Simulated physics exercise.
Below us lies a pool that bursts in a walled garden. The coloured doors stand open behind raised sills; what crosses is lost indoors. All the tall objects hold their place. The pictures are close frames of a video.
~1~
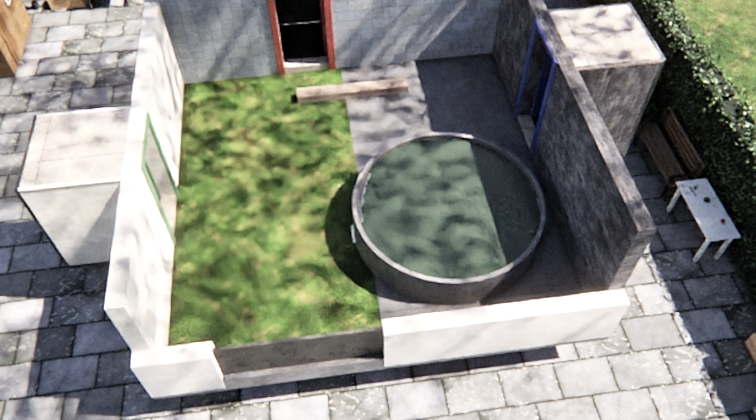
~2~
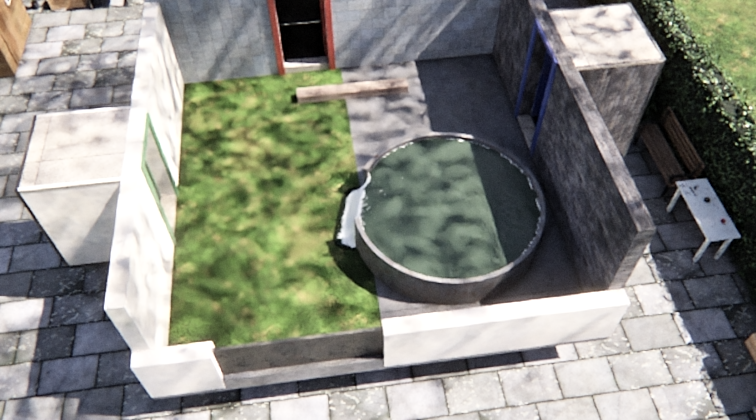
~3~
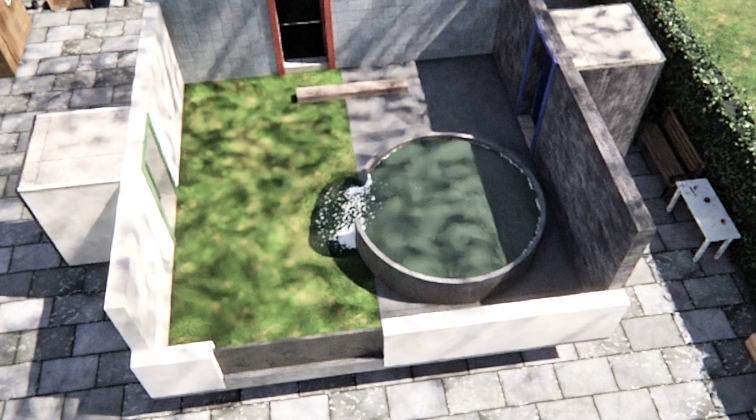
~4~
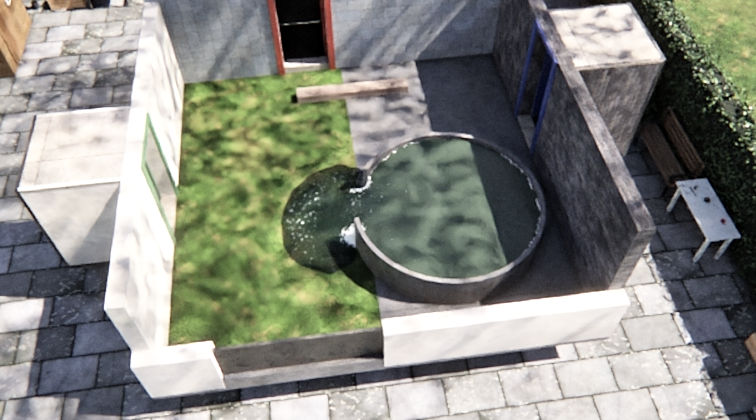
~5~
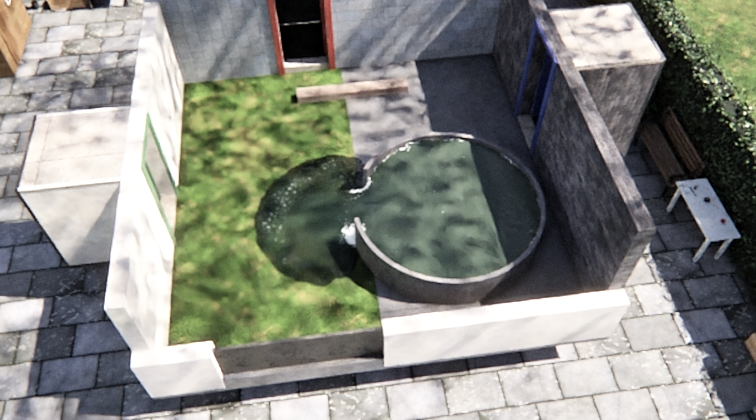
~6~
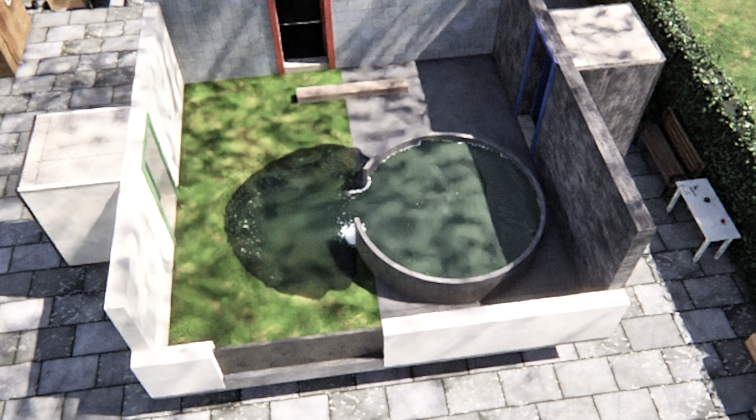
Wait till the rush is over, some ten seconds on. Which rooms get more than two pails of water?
In the end: The blue door admits no more than that; the red door admits no more than that; the green door lets in a lot.
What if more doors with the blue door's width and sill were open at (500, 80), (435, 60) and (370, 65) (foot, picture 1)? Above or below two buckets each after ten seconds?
In turn: Holds, stays under, takes less.
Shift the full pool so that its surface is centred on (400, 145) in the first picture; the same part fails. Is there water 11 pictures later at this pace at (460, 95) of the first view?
At that place: Free of water.
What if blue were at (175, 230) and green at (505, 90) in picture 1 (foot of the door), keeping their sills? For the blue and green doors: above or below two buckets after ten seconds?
Then: The blue one goes over, the green one keeps below it.
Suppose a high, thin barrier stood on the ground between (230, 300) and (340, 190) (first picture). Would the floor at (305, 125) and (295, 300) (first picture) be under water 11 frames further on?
In turn: Awash, flooded.
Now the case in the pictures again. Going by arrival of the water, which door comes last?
That is the blue one.
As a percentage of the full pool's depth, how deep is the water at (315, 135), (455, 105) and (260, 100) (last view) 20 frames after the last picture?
In turn 6, 0 and 8 in a hundred.
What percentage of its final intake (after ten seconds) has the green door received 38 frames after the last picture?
I make it 80 per cent.
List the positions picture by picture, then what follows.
Still water in the pool at (448, 204), in the first frame.
The front is at (346, 246), out from the gap at (358, 209), in the second frame.
The front is at (320, 249), out from the gap at (358, 210), in the third frame.
The front is at (290, 243), out from the gap at (358, 211), in the fourth frame.
Water pours out at (358, 211) and has run to (259, 221), in the fifth frame.
Water pours out at (358, 210) and has run to (234, 204), in the sixth frame.
A moment on, water covers 25 % of the floor; the blue door not reached, the red door not reached, the green door wet at the sill, nothing in.
Next, water covers 40 % of the floor; the blue door not reached, the red door not reached, the green door under two buckets in.
Then, water covers 55 % of the floor; the blue door not reached, the red door not reached, the green door over two buckets in.
Later, water covers 70 % of the floor; the blue door not reached, the red door wet at the sill, nothing in, the green door far over two buckets in.
In the end, water covers 95 % of the floor; the blue door wet at the sill, nothing in, the red door wet at the sill, nothing in, the green door far over two buckets in.
